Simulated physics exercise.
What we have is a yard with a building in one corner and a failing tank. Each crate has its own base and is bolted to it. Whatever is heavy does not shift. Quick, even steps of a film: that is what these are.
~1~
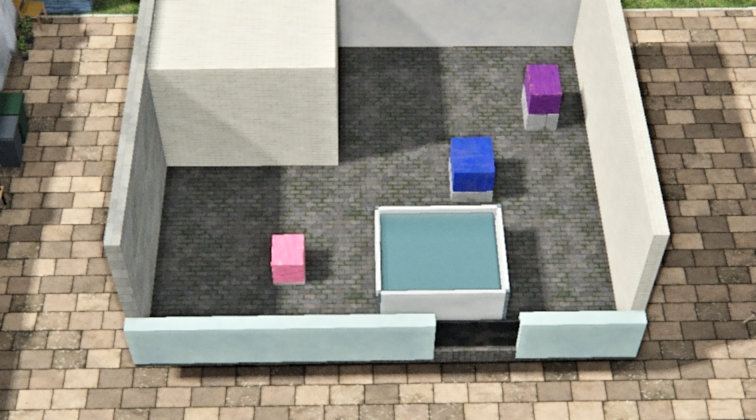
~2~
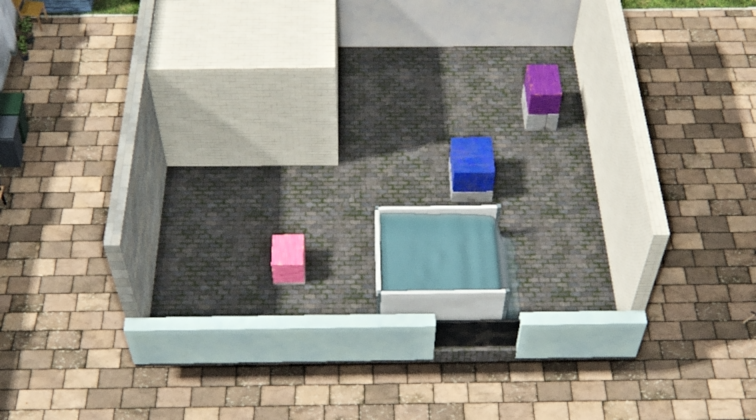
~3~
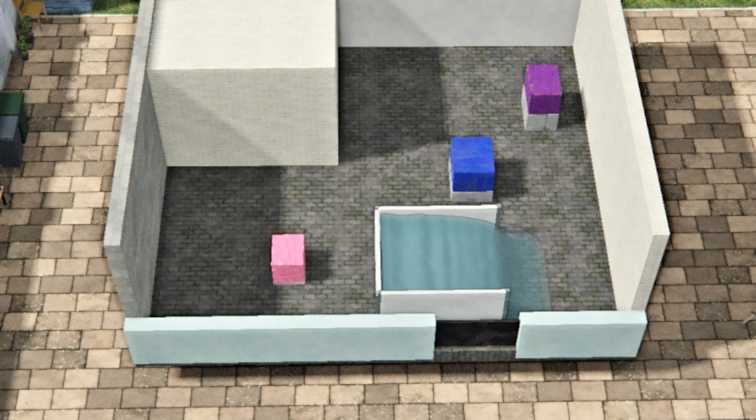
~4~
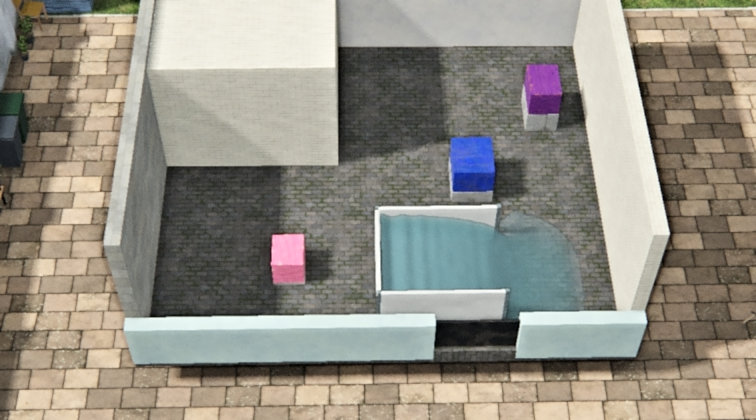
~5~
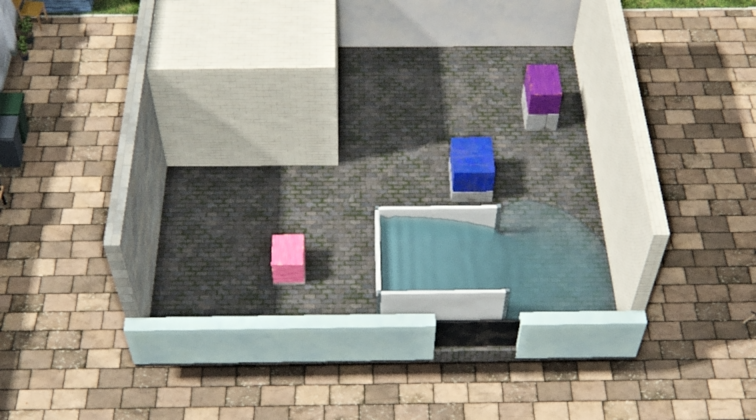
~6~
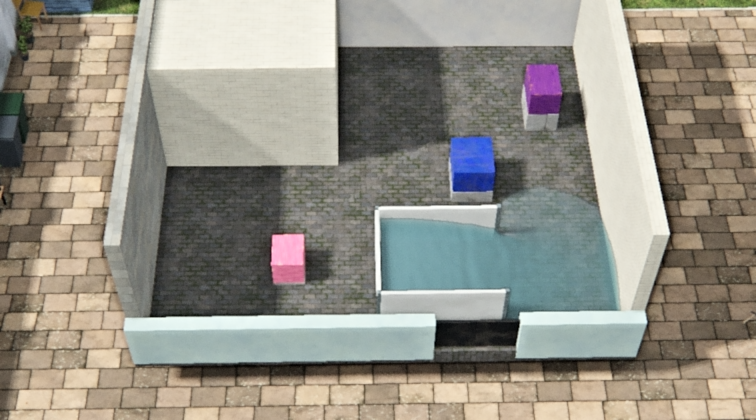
Water pouring from the open right side of a white tank, spreading across the dark paved yard to the right-hand wall.
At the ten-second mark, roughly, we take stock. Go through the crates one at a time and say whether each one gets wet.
Crate by crate: Pink crate - yes, wet; blue crate - no, dry; purple crate - no, dry.
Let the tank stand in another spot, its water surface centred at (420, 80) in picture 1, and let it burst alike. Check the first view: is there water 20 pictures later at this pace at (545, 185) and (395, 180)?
Taking the spots in order: Swamped, bare.
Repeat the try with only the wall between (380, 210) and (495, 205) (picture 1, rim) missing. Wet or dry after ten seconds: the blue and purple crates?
First, the blue is flooded; second, the purple is not reached.
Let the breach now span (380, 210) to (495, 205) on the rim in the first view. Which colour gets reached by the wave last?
That would be the pink-painted one.
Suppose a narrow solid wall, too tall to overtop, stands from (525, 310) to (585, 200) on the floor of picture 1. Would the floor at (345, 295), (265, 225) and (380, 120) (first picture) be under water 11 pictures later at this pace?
First unwetted, then unwetted, then unwetted.
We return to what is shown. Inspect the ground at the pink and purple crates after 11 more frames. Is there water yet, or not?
The pink crate is still clear, the purple crate is in the flood.
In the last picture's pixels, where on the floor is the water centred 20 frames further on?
That comes out near (516, 223).
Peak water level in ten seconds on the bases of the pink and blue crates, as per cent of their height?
Around 180 in a hundred for the first and 50 in a hundred for the second.
A moment on, water covers 20 % of the floor; the pink crate not reached, the blue crate not reached, the purple crate not reached.
Next, water covers 25 % of the floor; the pink crate not reached, the blue crate not reached, the purple crate water round its plinth.
Then, water covers 50 % of the floor; the pink crate not reached, the blue crate water round its plinth, the purple crate water round its plinth.
Later, water covers 70 % of the floor; the pink crate water round its plinth, the blue crate water round its plinth, the purple crate water round its plinth.
In the end, water covers 95 % of the floor; the pink crate was topped, the blue crate stayed above the water, the purple crate stayed above the water.
